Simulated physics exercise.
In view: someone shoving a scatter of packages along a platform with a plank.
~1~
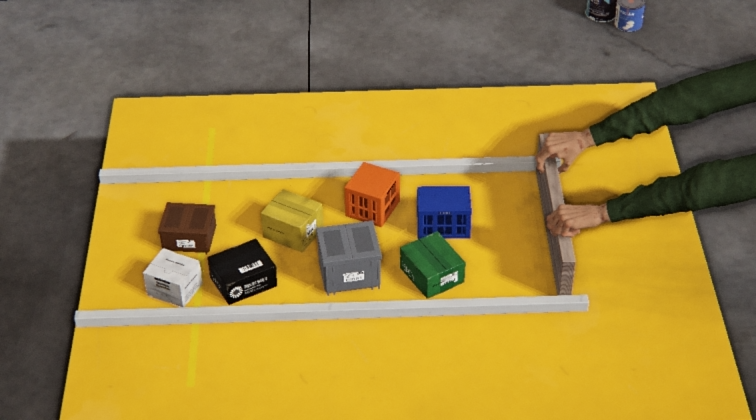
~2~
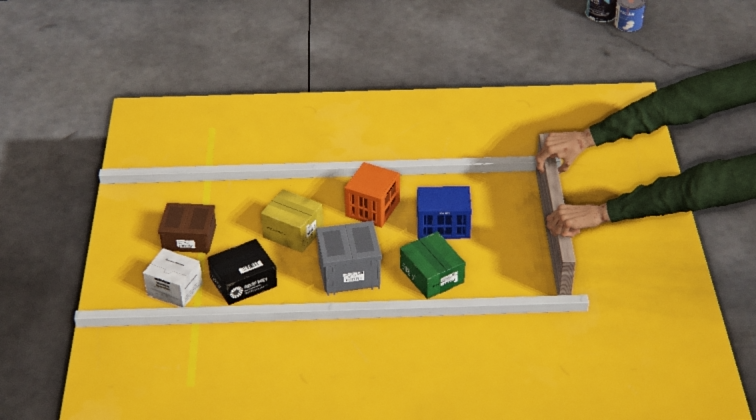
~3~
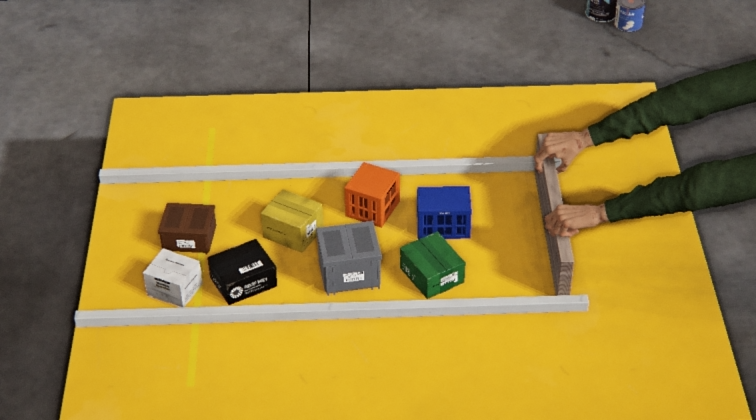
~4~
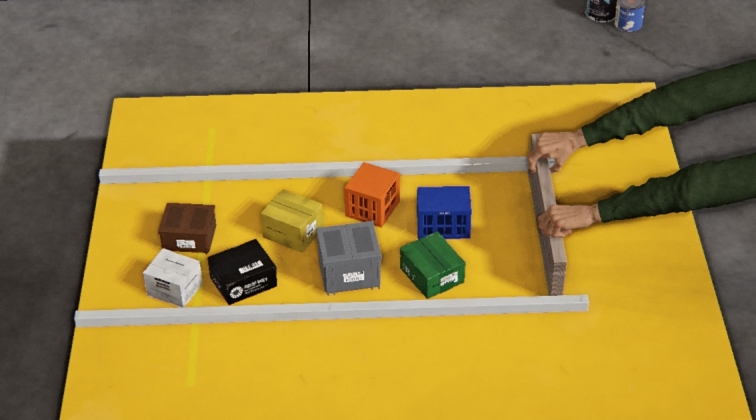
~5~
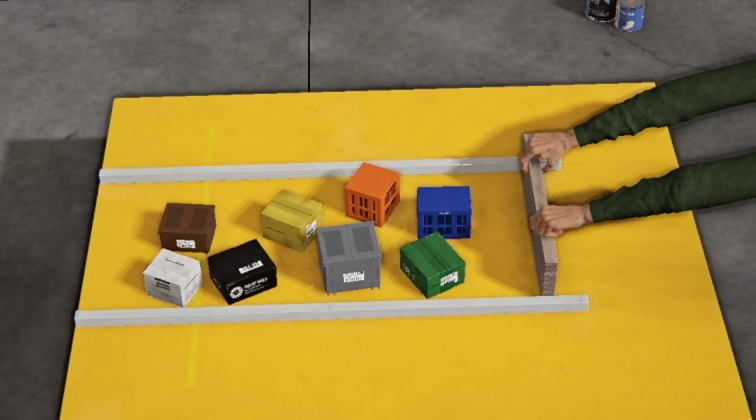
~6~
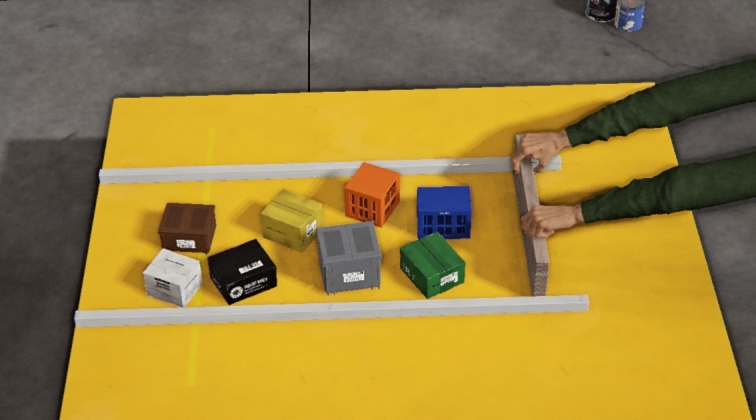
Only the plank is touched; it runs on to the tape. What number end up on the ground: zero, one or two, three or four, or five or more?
In the end the number that fall off is three or four.
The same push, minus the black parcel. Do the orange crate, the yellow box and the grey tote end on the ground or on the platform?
The orange crate survives, the yellow box does not fall, the grey tote holds on.
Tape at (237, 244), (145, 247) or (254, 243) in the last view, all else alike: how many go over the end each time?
In that order 1, 5 and 1.
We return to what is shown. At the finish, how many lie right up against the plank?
In contact: 3.
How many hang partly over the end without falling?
The number is 0.
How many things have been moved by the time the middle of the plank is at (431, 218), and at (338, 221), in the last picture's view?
First 3, then 7.
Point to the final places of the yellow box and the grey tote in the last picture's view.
About (125, 232), and the other about (123, 264).
A little later, none off yet; white box at rest near (173, 278); brown tote at rest near (188, 228); black parcel at rest near (243, 272).
When it is over, the number that fall off is three or four; down, black parcel, brown tote and white box.
